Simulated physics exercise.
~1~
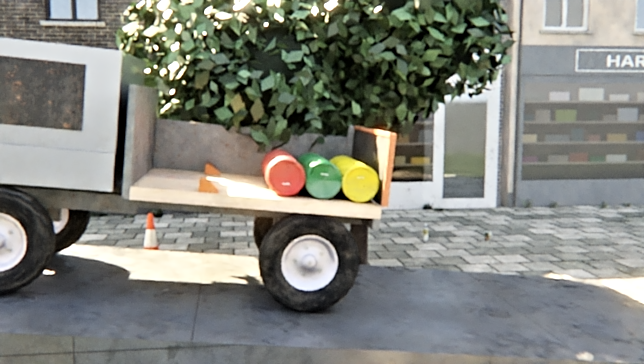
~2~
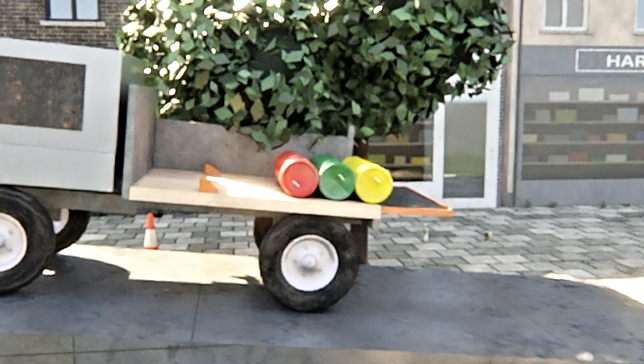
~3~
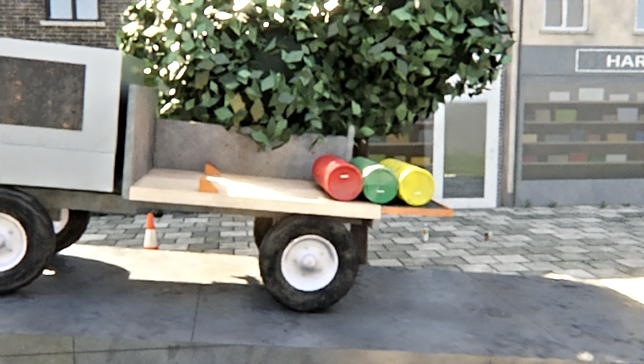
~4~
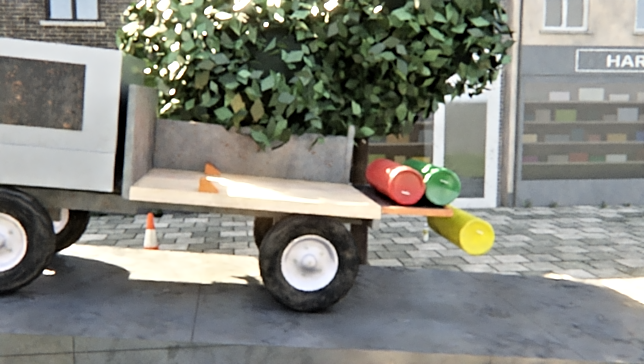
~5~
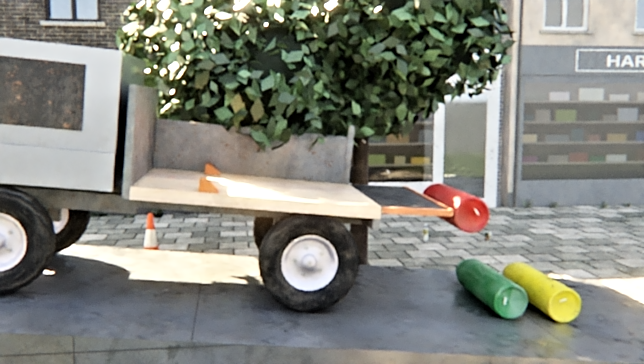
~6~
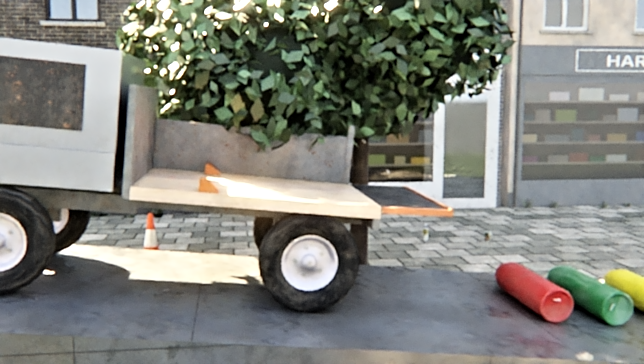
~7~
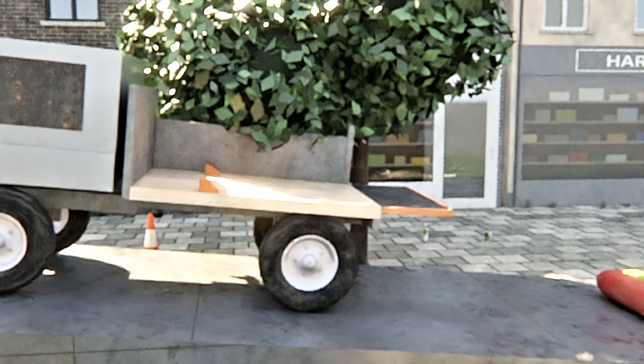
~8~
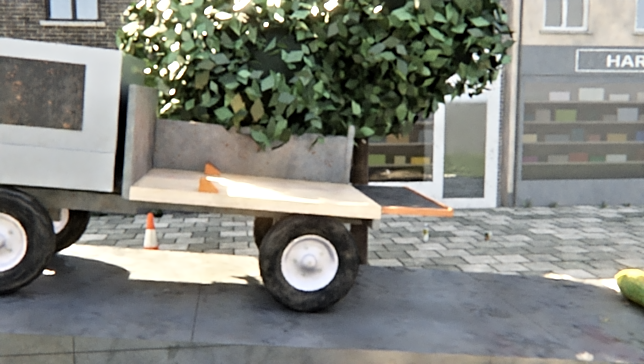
On a street before a brick building and a shopfront, seen from the side by a still camera, a truck with a flat wooden bed stands beneath leafy branches. Red, green and yellow cylinders lie side by side against its raised tailgate, with an orange chock farther left and a traffic cone behind. The tailgate drops level, and the three roll right onto it. Yellow tips off the edge first, green follows, then red. They roll right along the ground and slip from view, until only a greenish-yellow end shows at the right edge beyond the empty bed.
